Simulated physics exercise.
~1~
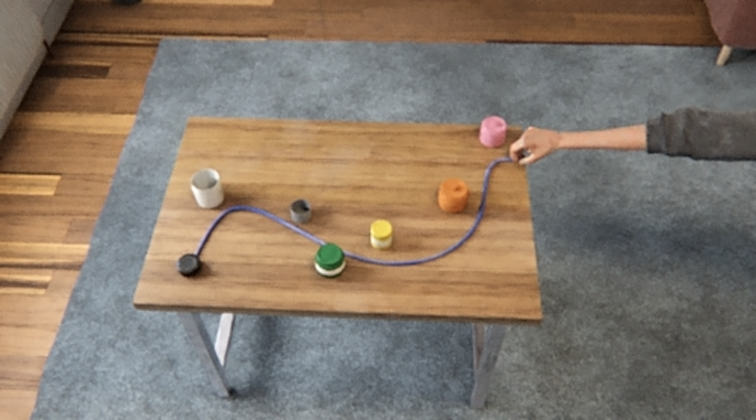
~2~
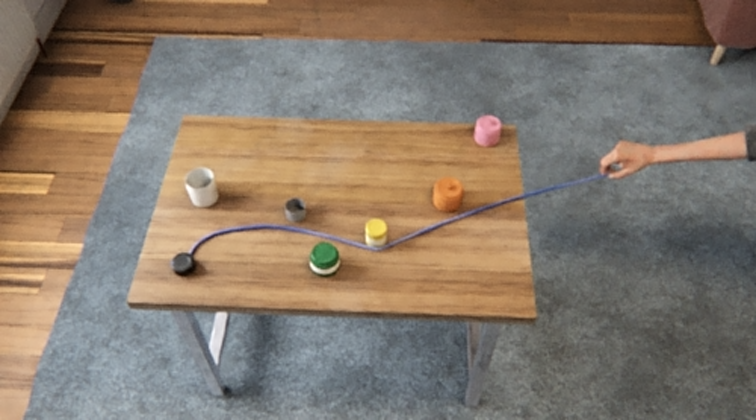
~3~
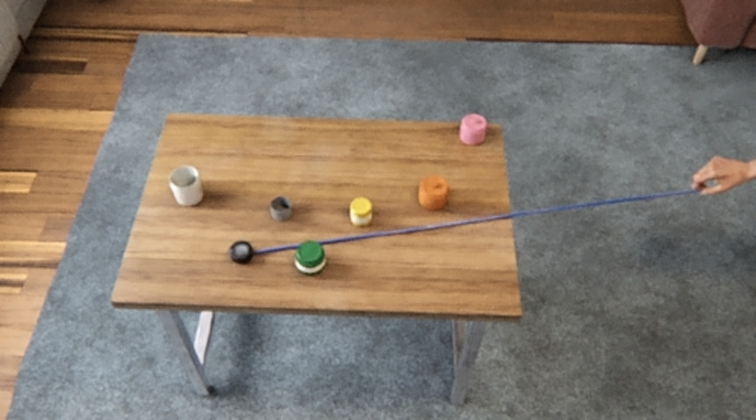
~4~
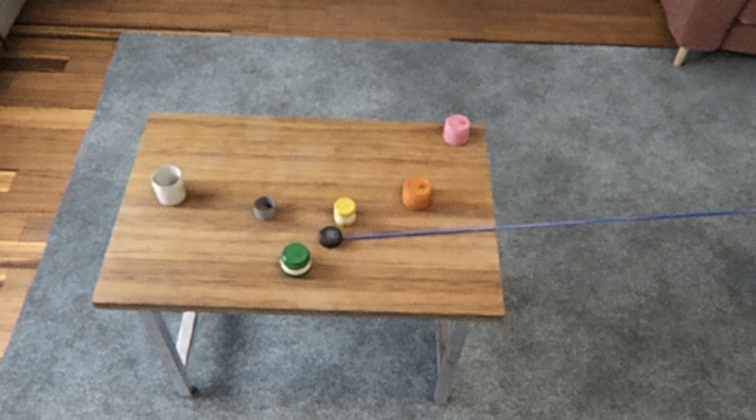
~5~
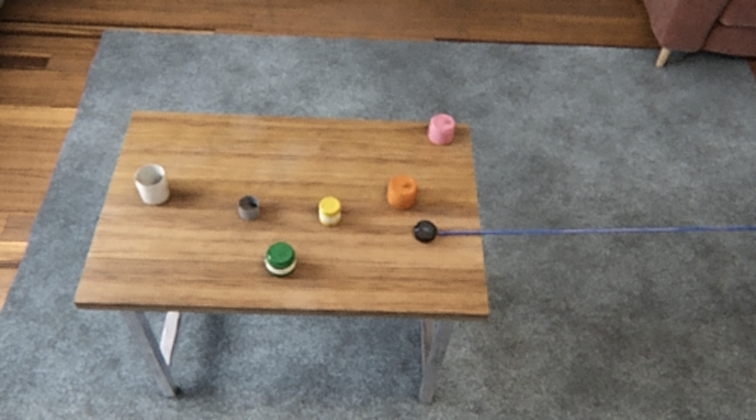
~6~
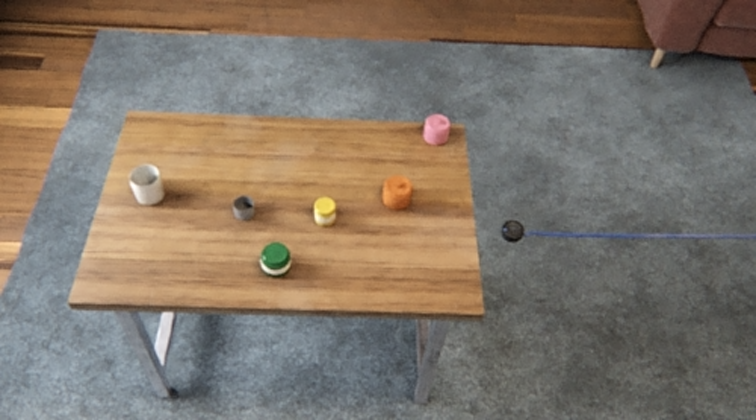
The clip shows a hand pulling a blue cord rightward across a wooden table holding several small containers, shifting the yellow-lidded one slightly back before the attached round black object slides between the containers and off the right edge, ending beyond the tabletop while the containers remain on it.
